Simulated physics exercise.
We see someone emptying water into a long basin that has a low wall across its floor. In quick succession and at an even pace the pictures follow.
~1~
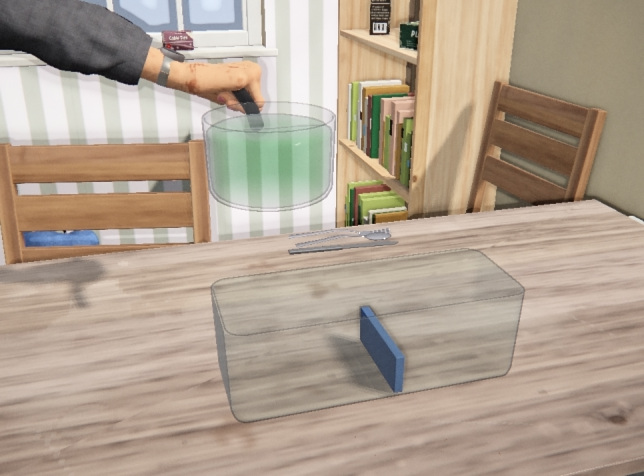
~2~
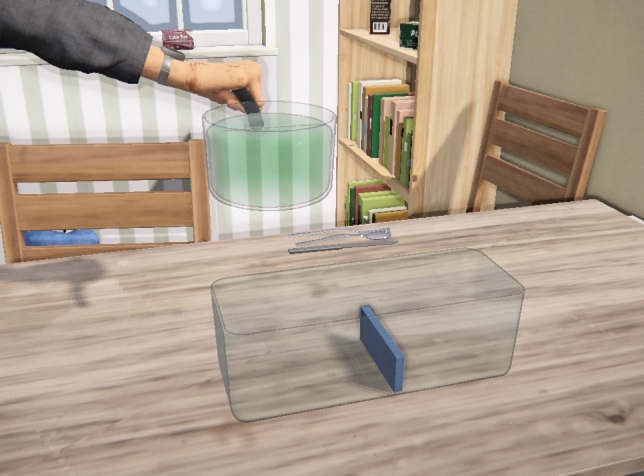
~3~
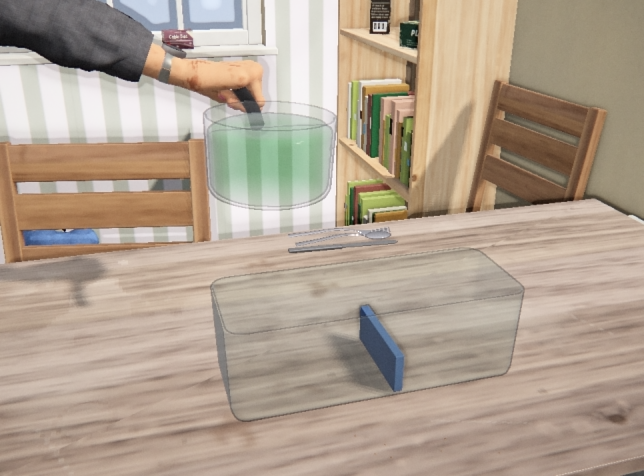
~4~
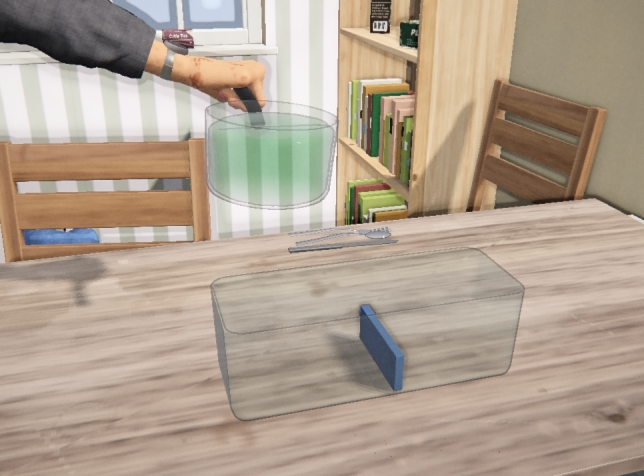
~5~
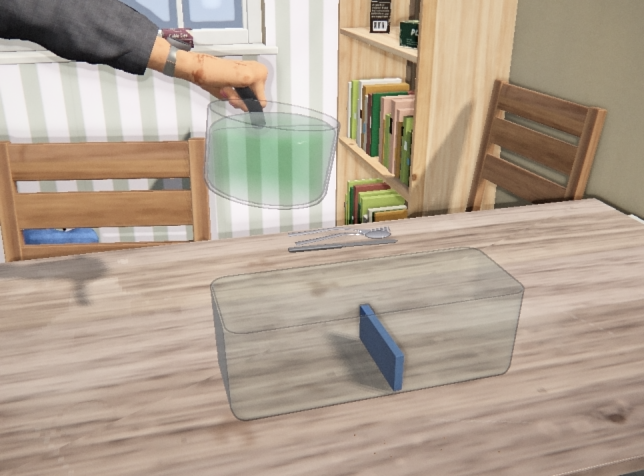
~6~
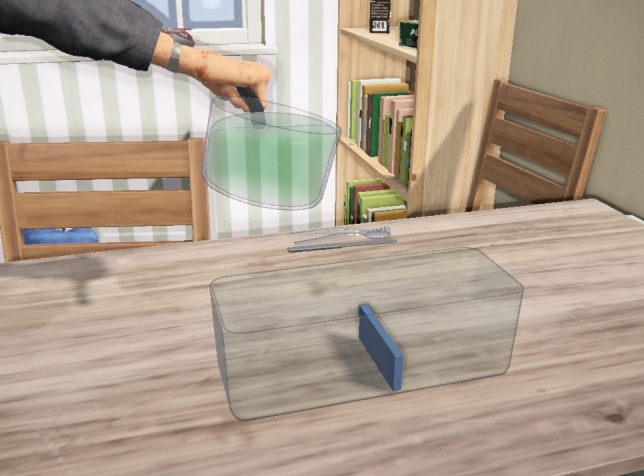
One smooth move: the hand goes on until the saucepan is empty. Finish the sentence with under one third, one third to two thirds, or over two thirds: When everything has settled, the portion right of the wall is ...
When everything has settled, the portion right of the wall is one third to two thirds.
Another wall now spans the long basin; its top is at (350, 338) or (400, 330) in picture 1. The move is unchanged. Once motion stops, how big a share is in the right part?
It would come to roughly 80 per cent the first time and roughly 35 per cent the second.
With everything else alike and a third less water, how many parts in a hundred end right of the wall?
Close to 35 per cent.
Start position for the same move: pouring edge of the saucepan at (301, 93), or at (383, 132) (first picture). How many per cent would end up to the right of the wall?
One after the other: 30 %, 85 %.
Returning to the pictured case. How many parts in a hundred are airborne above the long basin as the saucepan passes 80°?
About 40 %.
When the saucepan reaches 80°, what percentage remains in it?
50 per cent, approximately.
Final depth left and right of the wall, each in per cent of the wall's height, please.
On the left roughly 30, on the right roughly 60.
A moment on, the saucepan is tipped on its side and 51 per cent is still to pour, 2 is left of the wall and 9 right of it.
Next, the saucepan is tipped right over and 5 per cent is still to pour, 26 is left of the wall and 58 right of it.
Then the saucepan is tipped right over and 0 per cent is still to pour, 40 is left of the wall and 58 right of it.
Later the saucepan is tipped right over and 0 per cent is still to pour, 40 is left of the wall and 59 right of it.
In the end 40 per cent lies left of the wall, 59 right of it and 1 outside.
